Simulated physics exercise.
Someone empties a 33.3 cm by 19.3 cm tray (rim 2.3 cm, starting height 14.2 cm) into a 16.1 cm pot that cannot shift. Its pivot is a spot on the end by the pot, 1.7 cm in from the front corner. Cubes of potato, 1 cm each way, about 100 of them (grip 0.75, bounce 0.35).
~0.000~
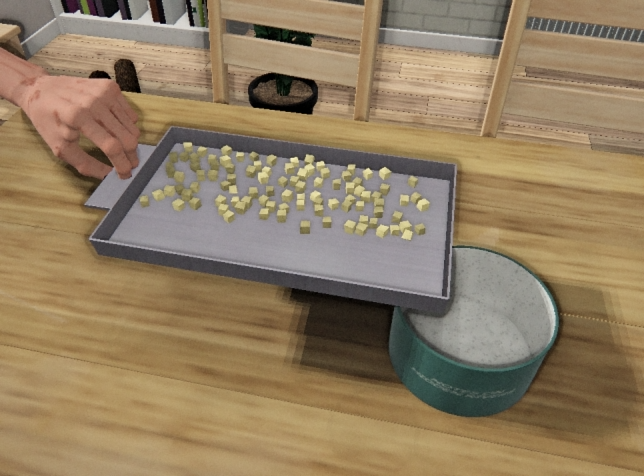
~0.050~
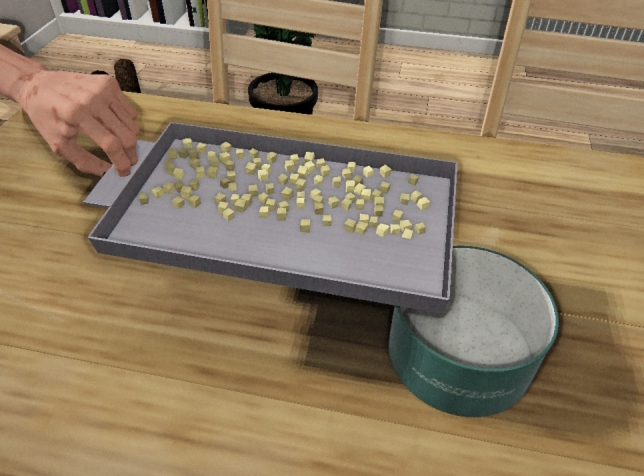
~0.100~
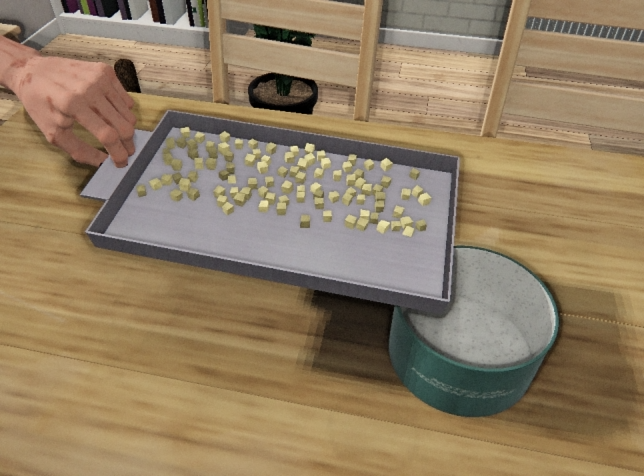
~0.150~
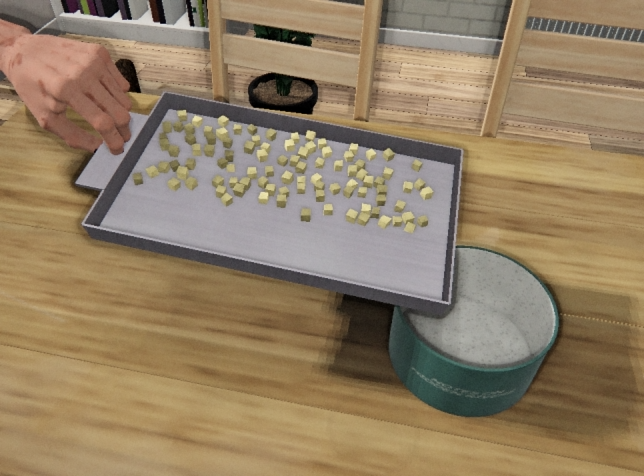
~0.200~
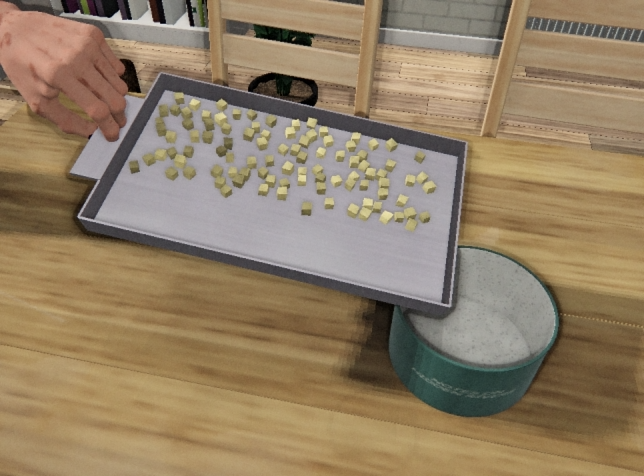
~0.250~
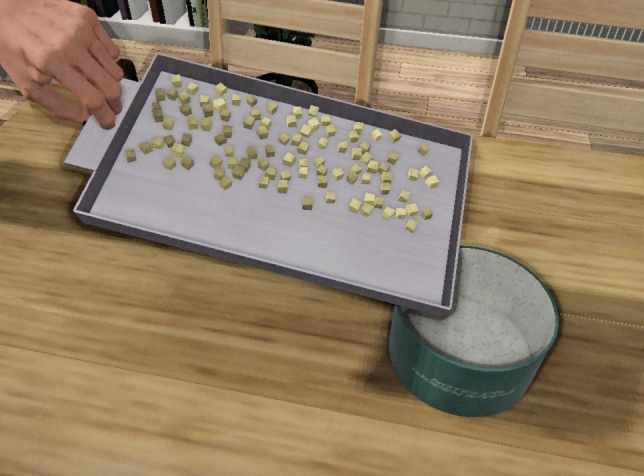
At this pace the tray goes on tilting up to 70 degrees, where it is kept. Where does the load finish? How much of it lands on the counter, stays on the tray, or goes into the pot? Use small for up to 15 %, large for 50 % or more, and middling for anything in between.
Counter - large, left on the tray - middling, pot - small.
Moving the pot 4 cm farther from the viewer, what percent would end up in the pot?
Expect something close to 0 per cent.
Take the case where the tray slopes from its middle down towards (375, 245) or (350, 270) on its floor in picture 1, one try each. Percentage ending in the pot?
45 and 10 %.
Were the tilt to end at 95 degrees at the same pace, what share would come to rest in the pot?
0 %.
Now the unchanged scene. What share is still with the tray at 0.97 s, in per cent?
It's roughly 50 percent.
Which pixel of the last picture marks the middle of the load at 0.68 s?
Load centre: About (346, 258) px.
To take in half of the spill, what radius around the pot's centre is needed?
About 18 centimetres.
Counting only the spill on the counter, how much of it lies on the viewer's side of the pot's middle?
Estimate: Close to 100 per cent of the pieces.
After 0.51 s, tilt 45 degrees; the tray holds 100 %, the pot 0 %.
Then, at 0.68 s, tilt 62 degrees; the tray holds 100 %, the pot 0 %.
After 0.97 s, tilt 70 degrees; the tray holds 50 %, the pot 0 %.
At rest (2.3 s), counter 60 %, tray 40 %, pot 0 %.
